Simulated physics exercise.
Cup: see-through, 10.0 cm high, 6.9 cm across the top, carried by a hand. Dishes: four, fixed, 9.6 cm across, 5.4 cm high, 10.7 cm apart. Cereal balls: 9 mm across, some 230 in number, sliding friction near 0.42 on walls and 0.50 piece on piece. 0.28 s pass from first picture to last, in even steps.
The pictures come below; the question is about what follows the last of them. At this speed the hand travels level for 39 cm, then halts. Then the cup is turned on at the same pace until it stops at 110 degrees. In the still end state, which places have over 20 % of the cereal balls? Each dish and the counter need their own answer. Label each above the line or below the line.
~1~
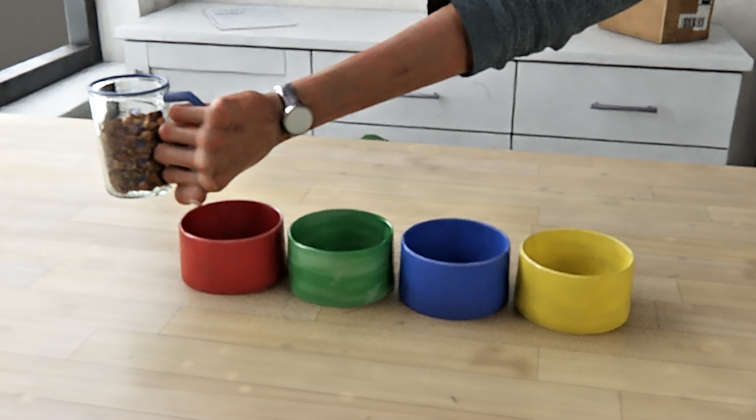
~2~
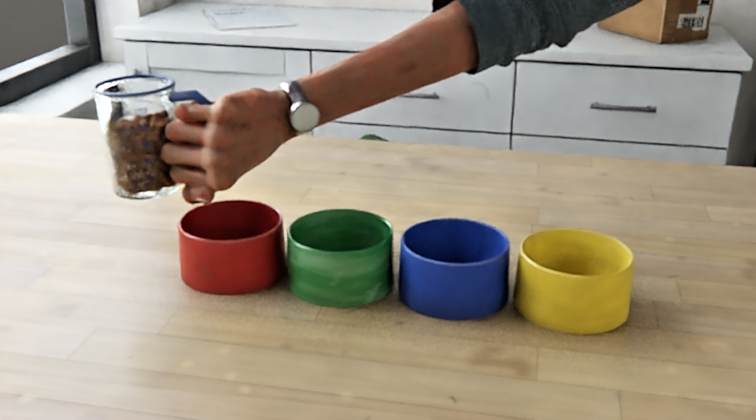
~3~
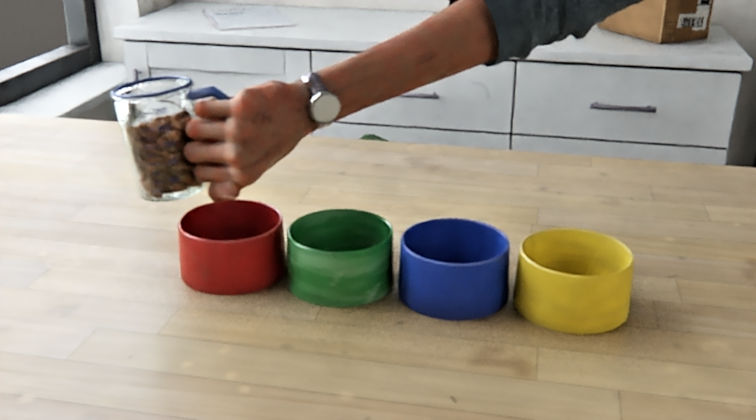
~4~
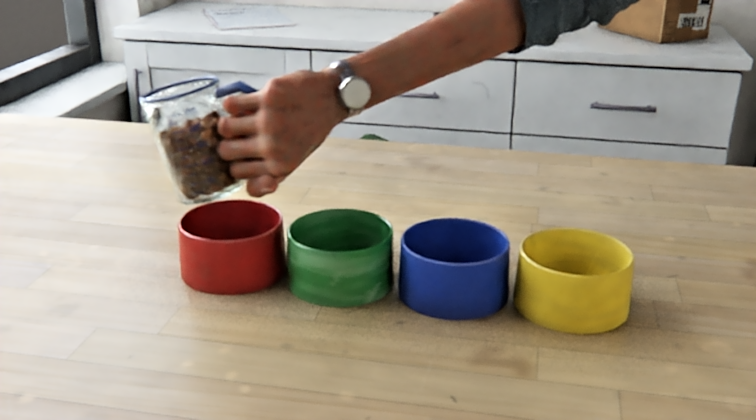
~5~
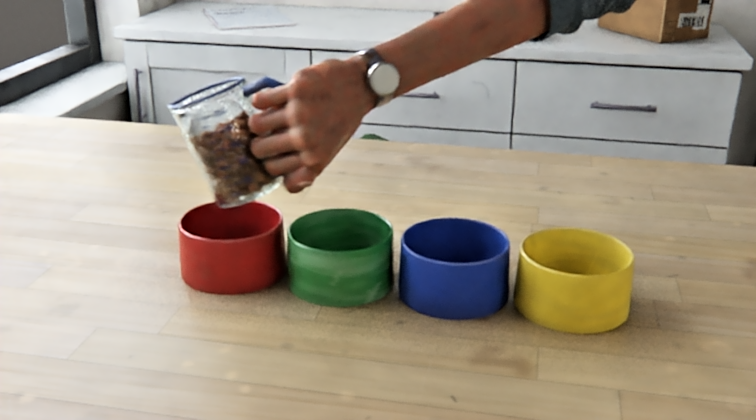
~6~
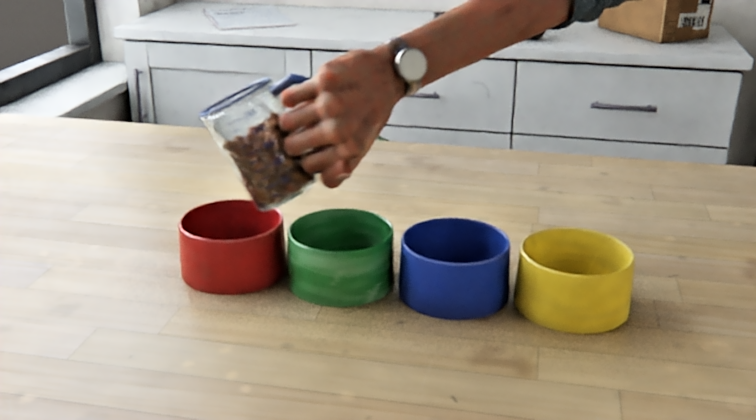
Red: Below the line; blue: Above the line; green: Below the line; yellow: Below the line; counter: Below the line.
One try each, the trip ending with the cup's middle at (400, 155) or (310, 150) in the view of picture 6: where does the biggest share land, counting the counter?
First try: Green; second try: Red.
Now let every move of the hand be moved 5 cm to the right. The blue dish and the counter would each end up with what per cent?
Blue: 0; counter: 0.
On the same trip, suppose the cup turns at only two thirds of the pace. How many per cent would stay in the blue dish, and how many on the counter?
Shares - blue: 100, counter: 0.
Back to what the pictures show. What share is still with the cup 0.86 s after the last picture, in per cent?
Roughly 70 %.
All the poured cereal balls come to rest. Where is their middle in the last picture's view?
Once everything settles, the centre is around (463, 272).
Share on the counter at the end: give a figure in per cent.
Some 0 in a hundred.
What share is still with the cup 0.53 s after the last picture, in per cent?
That would be some 100 per cent.
Then, 0.32 s after the last picture, tilt 68 degrees; cup holds 100 %.
Then, 0.53 s after the last picture, tilt 94 degrees; cup holds 100 %.
Then, 0.86 s after the last picture, tilt 110 degrees; cup holds 70 %, blue 25 %.
In the end, red 0 %, blue 100 %, green 0 %, yellow 0 %, counter 0 %.
